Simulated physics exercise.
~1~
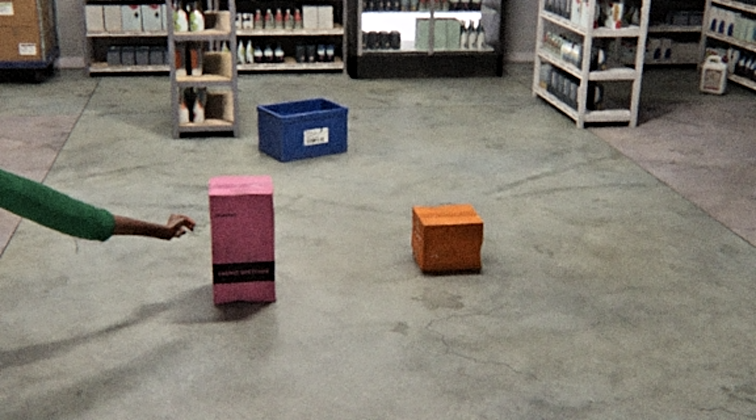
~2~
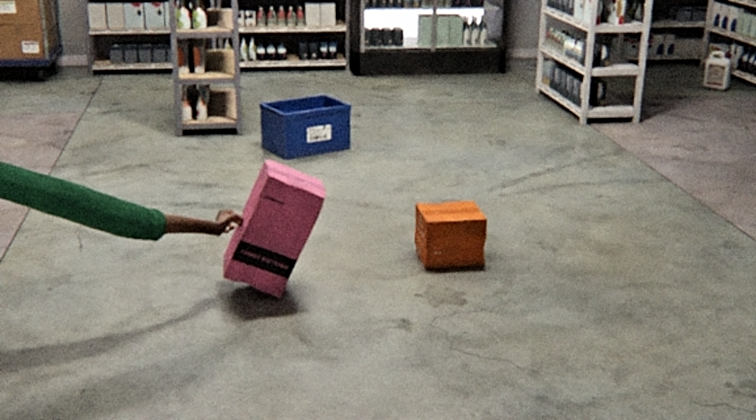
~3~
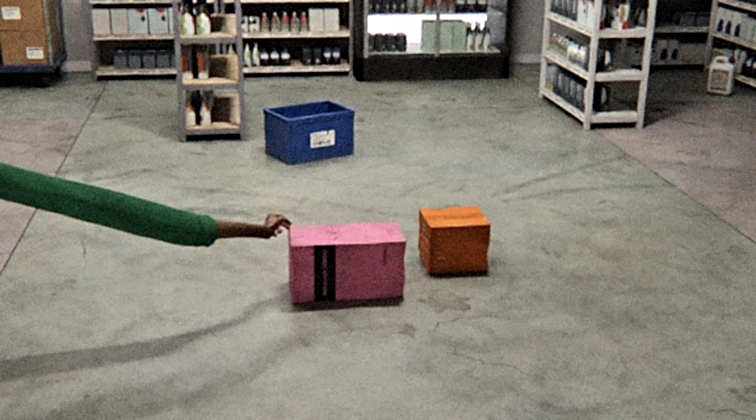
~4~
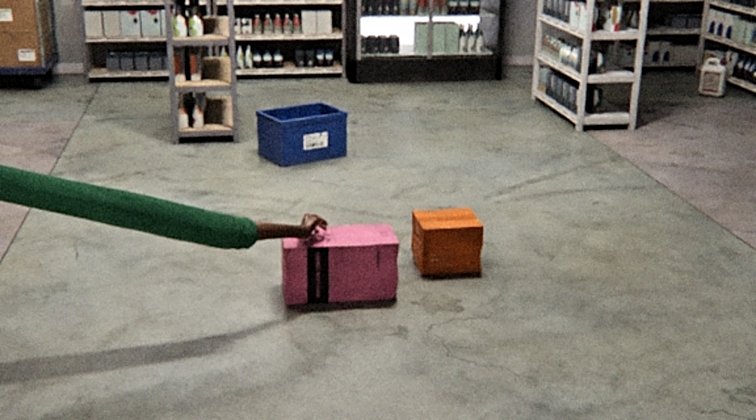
At the start, a tall pink box stands upright on a concrete floor, with an orange parcel to its right, a blue bin behind them, and shelves of bottles in the background. An arm in a green sleeve reaches in from the left, its hand close to the pink box. The hand pushes the box, which tilts over to the right. It topples onto its side, coming down just short of the orange parcel. The hand moves a little farther over the fallen box, which stays lying there, while the orange parcel remains in its place.
